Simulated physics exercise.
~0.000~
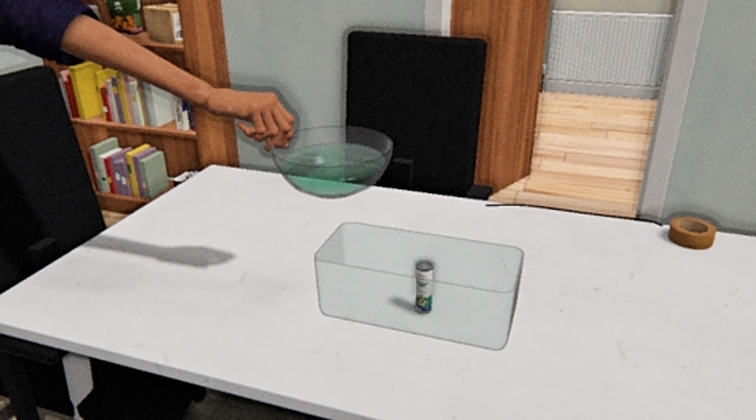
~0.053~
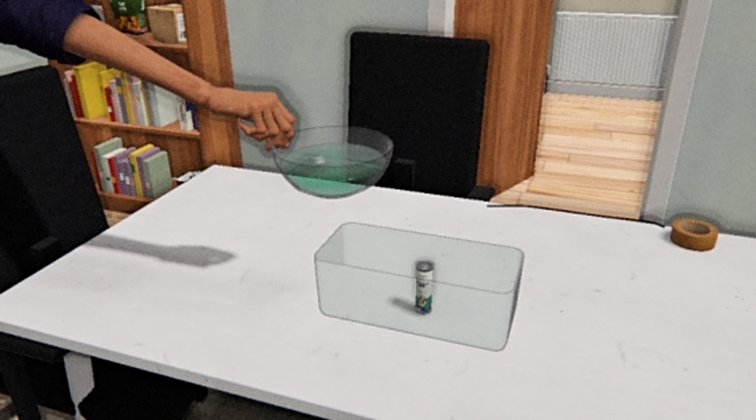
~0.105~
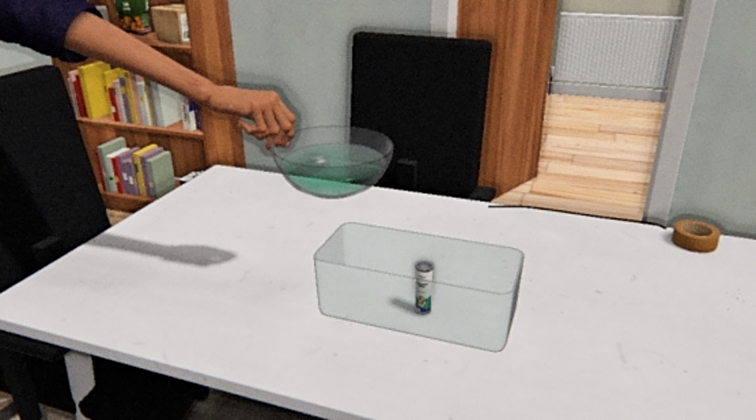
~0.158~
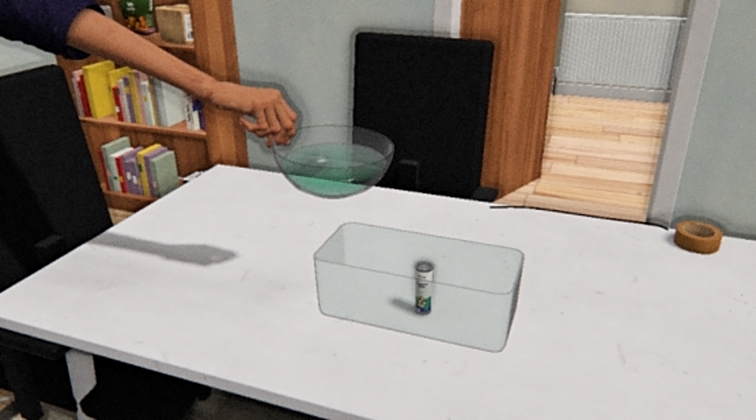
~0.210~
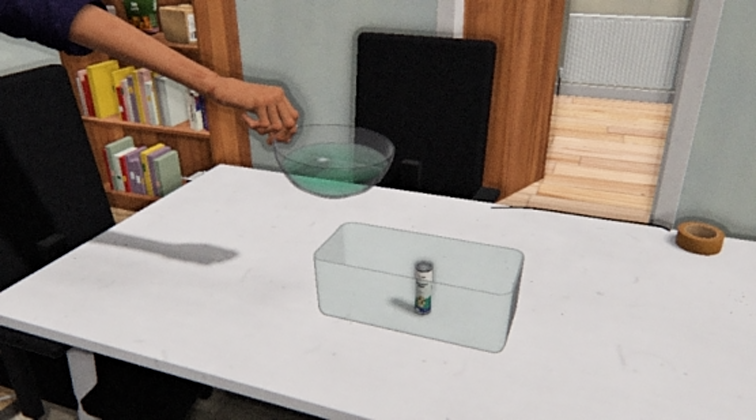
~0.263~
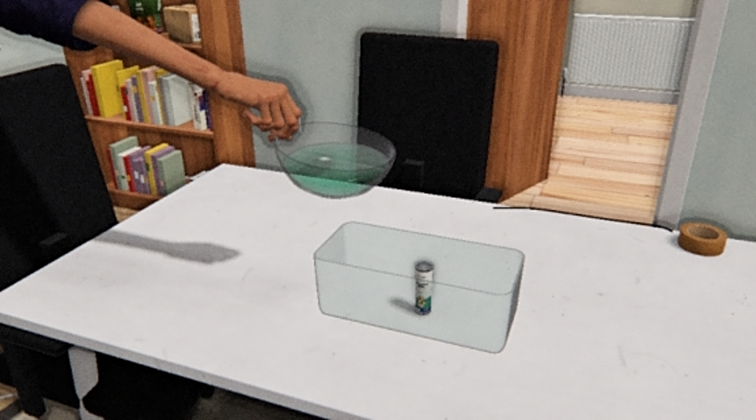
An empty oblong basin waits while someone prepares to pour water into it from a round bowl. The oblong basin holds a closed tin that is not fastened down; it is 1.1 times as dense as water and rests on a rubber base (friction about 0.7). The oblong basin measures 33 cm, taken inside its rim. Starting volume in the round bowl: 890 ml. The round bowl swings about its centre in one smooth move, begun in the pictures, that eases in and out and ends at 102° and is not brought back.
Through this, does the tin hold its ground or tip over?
It does not come down.
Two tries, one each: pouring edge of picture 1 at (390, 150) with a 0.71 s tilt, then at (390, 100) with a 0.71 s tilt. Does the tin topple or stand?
Trial 1 - tin tips; trial 2 - tin tips.
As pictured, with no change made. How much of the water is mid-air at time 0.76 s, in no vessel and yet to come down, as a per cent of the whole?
Share: Roughly 30 per cent.
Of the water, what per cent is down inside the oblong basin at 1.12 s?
My estimate is about 92 percent.
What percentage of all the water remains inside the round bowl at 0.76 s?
Roughly 54 per cent.
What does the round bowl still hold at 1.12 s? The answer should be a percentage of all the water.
Close to 2 in a hundred.
After 0.76 s the tilt is 57° and 55 per cent is still to pour; the tin stands where it began.
After 1.12 s the tilt is 92° and 2 per cent is still to pour; the tin leans 4°.
After 1.51 s the tilt is 102° and 0 per cent is still to pour; the tin stands where it began.
After 1.92 s the tilt is 102° and 0 per cent is still to pour; the tin stands 1 cm from where it began.
In the end the tin stands where it began.
